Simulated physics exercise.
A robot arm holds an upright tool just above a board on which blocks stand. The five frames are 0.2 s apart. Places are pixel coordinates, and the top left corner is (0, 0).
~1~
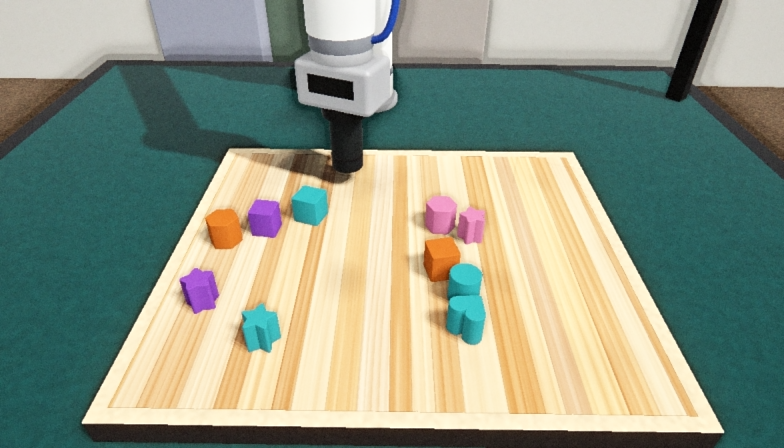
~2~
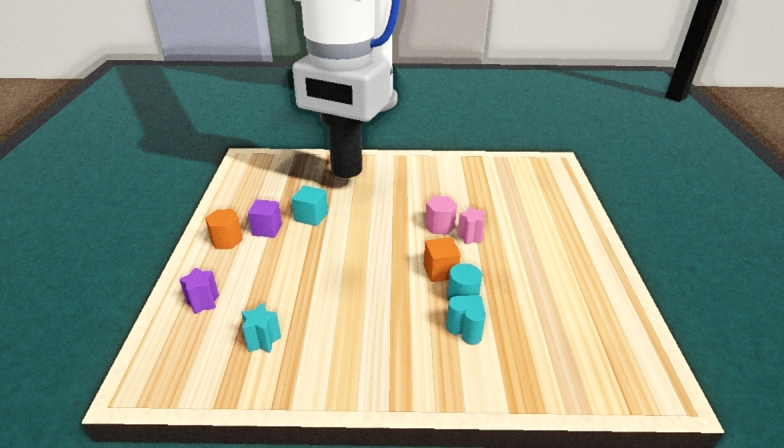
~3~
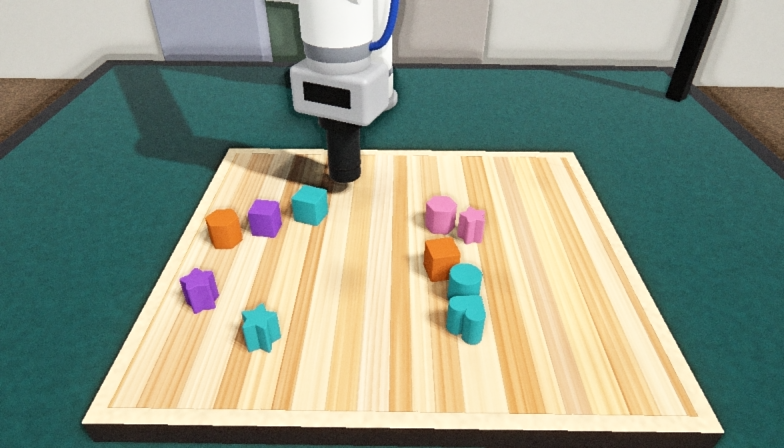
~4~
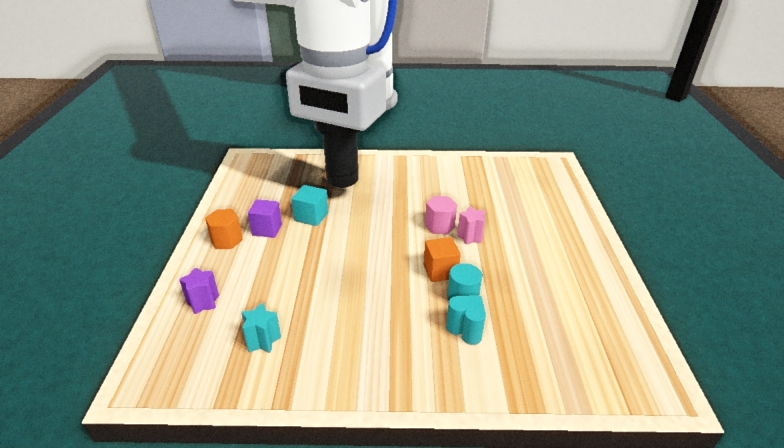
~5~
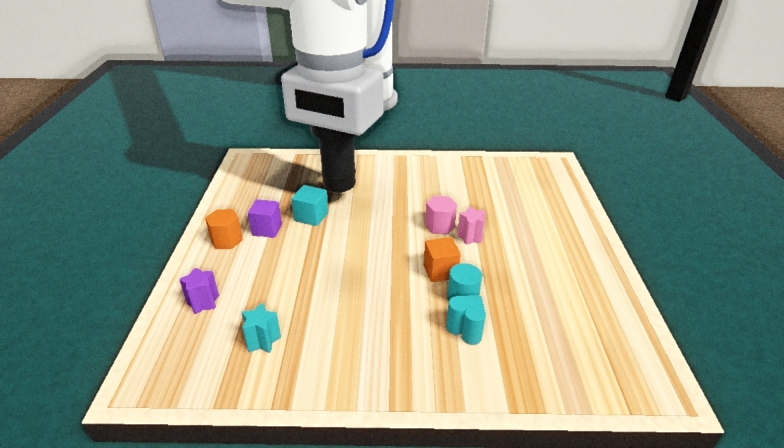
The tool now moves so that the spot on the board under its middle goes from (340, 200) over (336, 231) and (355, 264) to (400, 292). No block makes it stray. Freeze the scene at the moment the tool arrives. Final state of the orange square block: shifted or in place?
The block in question stays where it was by the end.
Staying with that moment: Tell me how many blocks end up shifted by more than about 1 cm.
One block moves more than 1 cm.
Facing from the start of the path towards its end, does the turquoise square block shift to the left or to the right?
Sideways, to the right.
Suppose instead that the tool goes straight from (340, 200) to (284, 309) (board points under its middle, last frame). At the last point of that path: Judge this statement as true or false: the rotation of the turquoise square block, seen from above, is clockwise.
The statement is true.
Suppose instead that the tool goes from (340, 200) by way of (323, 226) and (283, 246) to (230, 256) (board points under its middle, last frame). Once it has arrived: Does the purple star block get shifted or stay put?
My prediction: It remains in place.
What follows on the original path. One third of the way, tool (334, 215); turquoise square block (301, 202), turned 60° clockwise.
Two thirds of the way, tool (355, 248); turquoise square block (301, 202), turned 60° clockwise.
At the end, tool (401, 276); turquoise square block (301, 202), turned 60° clockwise; orange square block in place.
